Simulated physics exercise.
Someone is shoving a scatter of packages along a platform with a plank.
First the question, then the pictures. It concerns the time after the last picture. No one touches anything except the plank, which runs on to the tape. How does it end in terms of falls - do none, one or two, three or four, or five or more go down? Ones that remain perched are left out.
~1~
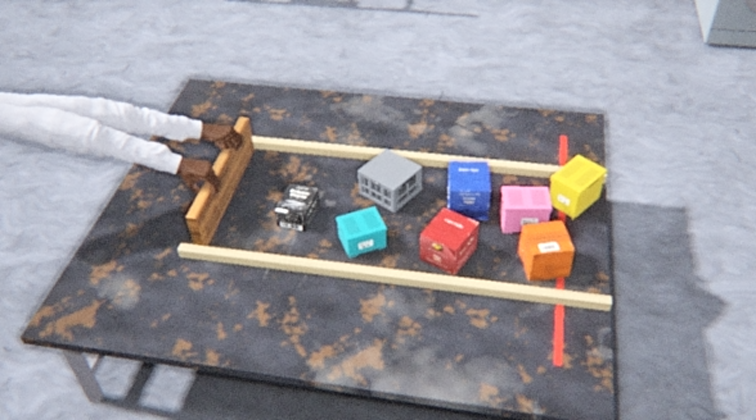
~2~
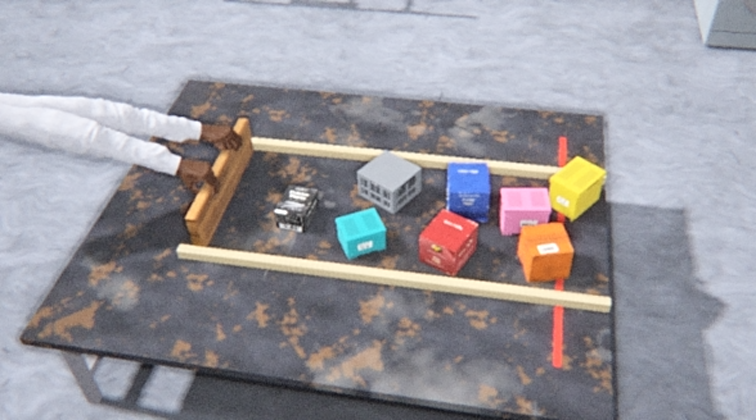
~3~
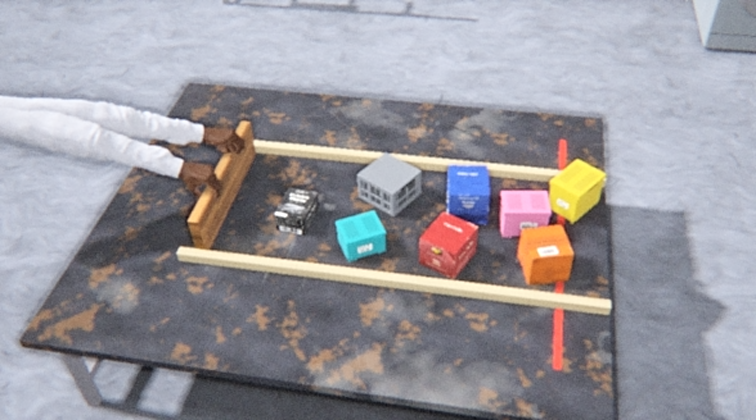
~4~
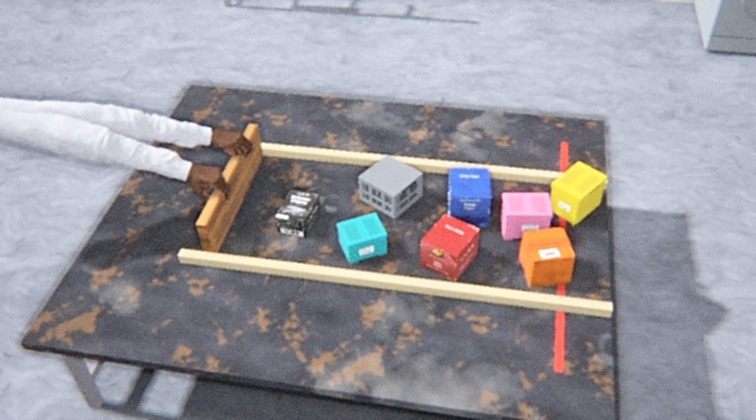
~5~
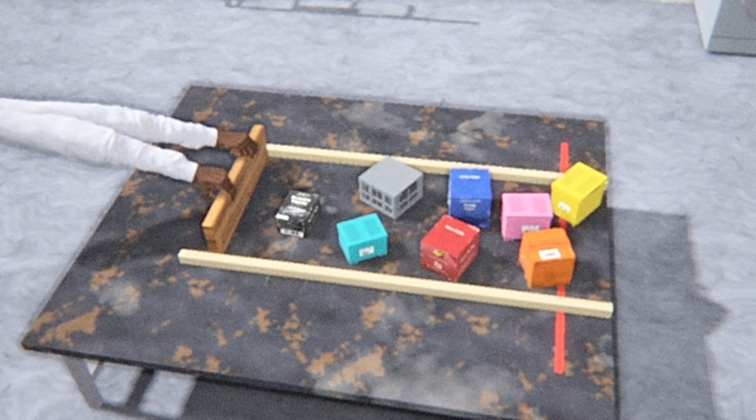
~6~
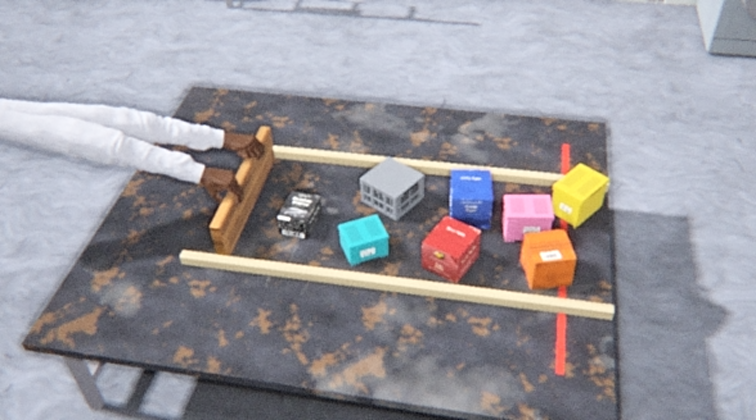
I expect at least five to drop off the edge.
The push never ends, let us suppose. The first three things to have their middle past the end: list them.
Order noted: Pink tote, yellow tote, orange box.
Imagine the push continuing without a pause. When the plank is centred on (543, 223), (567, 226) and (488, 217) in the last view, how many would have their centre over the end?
First 4, then 5, finally 0.
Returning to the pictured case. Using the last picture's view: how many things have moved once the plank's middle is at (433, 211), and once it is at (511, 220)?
Note: First position 6; second position 8.
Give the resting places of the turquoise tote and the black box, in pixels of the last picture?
The turquoise tote stops around (586, 282); the black box around (581, 246).
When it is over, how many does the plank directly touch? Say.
It adds up to 3.
A little later, none off yet; yellow tote at rest near (579, 196); orange box at rest near (548, 260); pink tote at rest near (527, 219).
Next, none off yet; yellow tote at rest near (579, 196); orange box at rest near (548, 260); pink tote shifted a little near (533, 221).
Later still, none off yet; yellow tote shifted about its own width near (611, 195); orange box shifted about its own width near (607, 265); pink tote shifted well along near (617, 233).
When it is over, the number that fall off is five or more; down, red box, blue box, pink tote, orange box and yellow tote.
